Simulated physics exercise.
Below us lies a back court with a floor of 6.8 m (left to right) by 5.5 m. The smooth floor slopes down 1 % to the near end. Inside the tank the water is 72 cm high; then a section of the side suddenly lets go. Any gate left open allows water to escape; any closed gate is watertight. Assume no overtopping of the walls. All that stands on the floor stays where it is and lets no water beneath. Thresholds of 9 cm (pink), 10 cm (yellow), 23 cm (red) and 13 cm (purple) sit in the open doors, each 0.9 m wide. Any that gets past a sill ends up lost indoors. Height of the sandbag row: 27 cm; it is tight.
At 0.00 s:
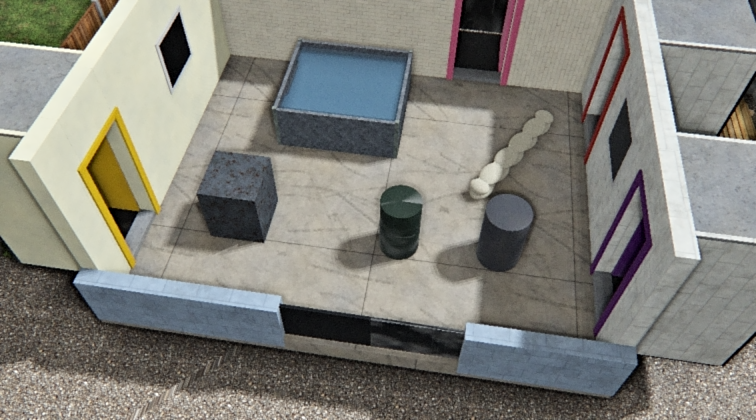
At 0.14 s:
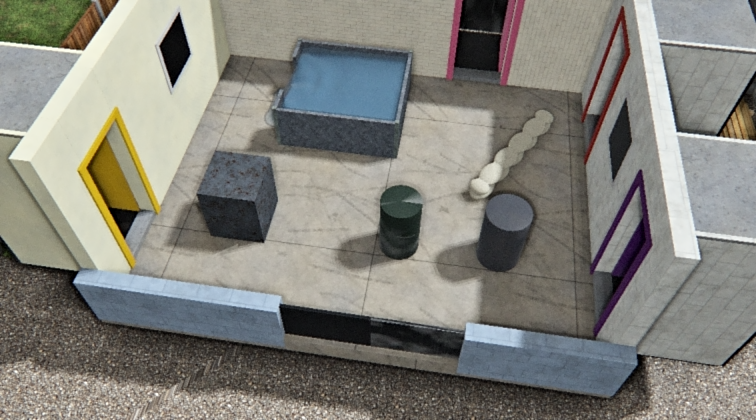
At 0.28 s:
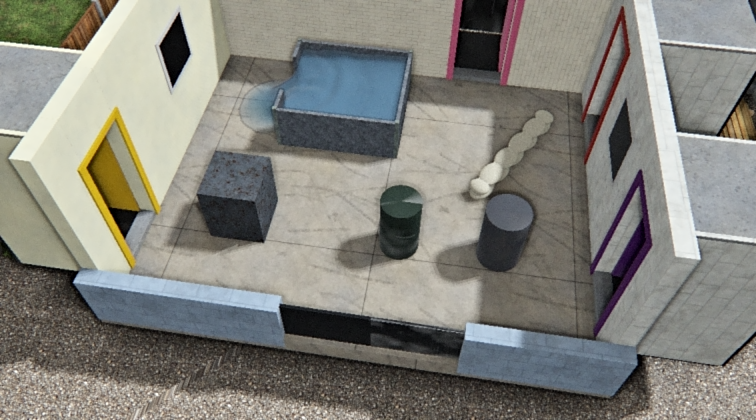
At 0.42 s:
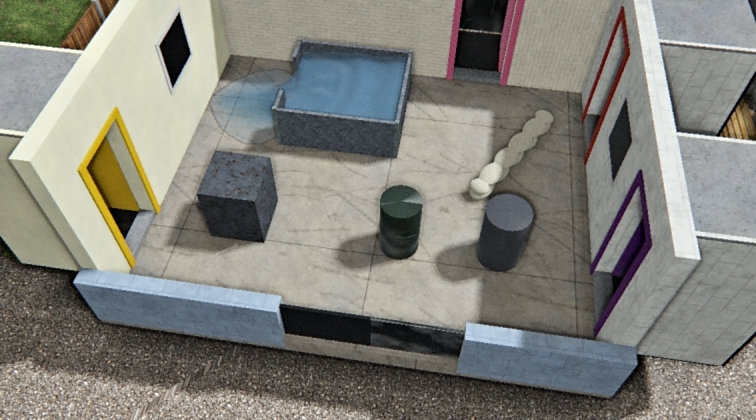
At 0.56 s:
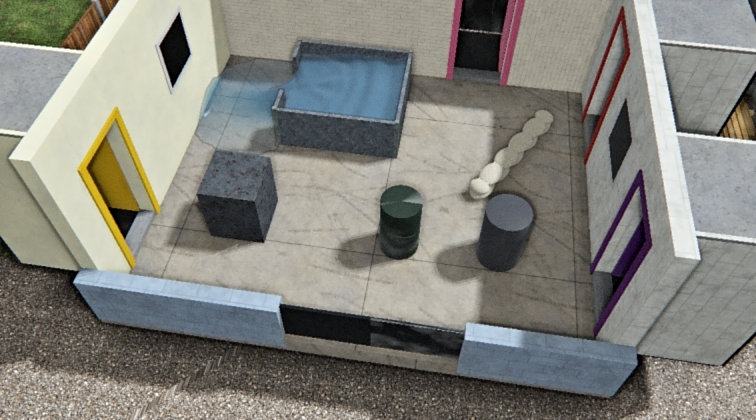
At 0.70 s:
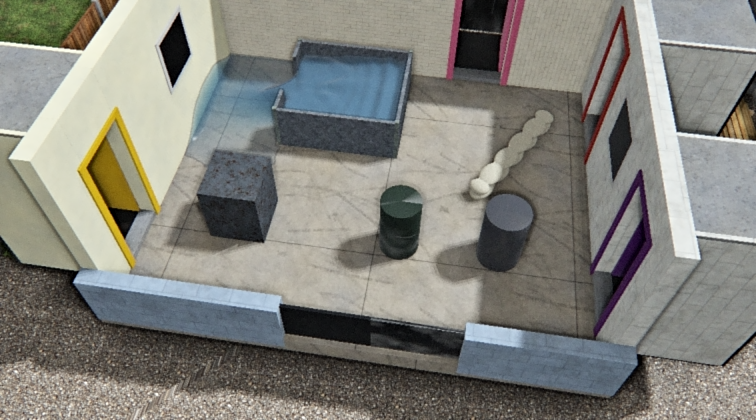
At first, still water fills a grey tank at the back of an open-topped court, with a dark block and two cylinders standing nearer. Then water pours through a gap at the tank's left side, fans across the floor to the cream wall, and spreads along it toward the near end.
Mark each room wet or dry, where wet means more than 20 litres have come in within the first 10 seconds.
Pink door - dry, yellow door - wet, red door - dry, purple door - dry.
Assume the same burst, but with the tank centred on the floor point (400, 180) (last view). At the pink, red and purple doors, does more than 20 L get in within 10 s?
Pink: Within limit; red: Within limit; purple: Within limit.
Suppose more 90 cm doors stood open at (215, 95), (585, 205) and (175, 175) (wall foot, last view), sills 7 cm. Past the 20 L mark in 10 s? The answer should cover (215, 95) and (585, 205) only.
Per doorway, in order: Sufficient / insufficient.
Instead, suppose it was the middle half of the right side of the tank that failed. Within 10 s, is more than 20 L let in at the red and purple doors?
Then: Red under, purple not over.
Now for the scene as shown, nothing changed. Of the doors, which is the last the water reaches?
Looks like the purple door.
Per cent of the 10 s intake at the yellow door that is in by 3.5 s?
About 0%.
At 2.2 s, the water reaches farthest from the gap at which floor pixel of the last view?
Point: Roughly (118, 298) in the last view.
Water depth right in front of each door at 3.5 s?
Depths in cm: Pink 6, yellow 6, red 0, purple 0.
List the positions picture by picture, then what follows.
In the first picture, still water, 72 cm deep, in the tank at (346, 83).
In the second picture, the front is at (269, 121), 0.5 m from the gap at (293, 96); 0.3 m2 of floor is under water; 72 cm left at the back of the tank.
In the third picture, the front is at (244, 108), 0.9 m from the gap at (293, 98); 0.9 m2 of floor is under water; 72 cm left at the back of the tank.
In the fourth picture, water pours out at (293, 98) and has run 1.4 m, to (215, 104); typically 8 cm deep outside, 72 cm at the tank's back.
In the fifth picture, water pours out at (293, 97) and has run 1.7 m, to (198, 127); typically 6 cm deep outside, 67 cm at the tank's back.
In the sixth picture, the front is at (186, 152), 2.1 m from the gap at (293, 97); 3.7 m2 of floor is under water; 61 cm left at the back of the tank.
After 1.4 s water covers 15 % of the floor and is deepest (52 cm) near (230, 57); pink door not reached, yellow door 3 cm at the sill, 0 L in, red door not reached, purple door not reached.
After 2.2 s water covers 25 % of the floor and is deepest (41 cm) near (230, 57); pink door not reached, yellow door 7 cm at the sill, 0 L in, red door not reached, purple door not reached.
After 3.5 s water covers 45 % of the floor and is deepest (31 cm) near (210, 101); pink door 6 cm at the sill, 0 L in, yellow door 6 cm at the sill, 0 L in, red door not reached, purple door not reached.
After 6.0 s water covers 85 % of the floor and is deepest (20 cm) near (138, 257); pink door 4 cm at the sill, 0 L in, yellow door 15 cm at the sill, 41 L in, red door 6 cm at the sill, 0 L in, purple door 11 cm at the sill, 0 L in.
After 10.0 s water covers 95 % of the floor and is deepest (14 cm) near (118, 298); pink door 3 cm at the sill, 0 L in, yellow door 12 cm at the sill, 79 L in, red door 4 cm at the sill, 0 L in, purple door 13 cm at the sill, 3 L in.
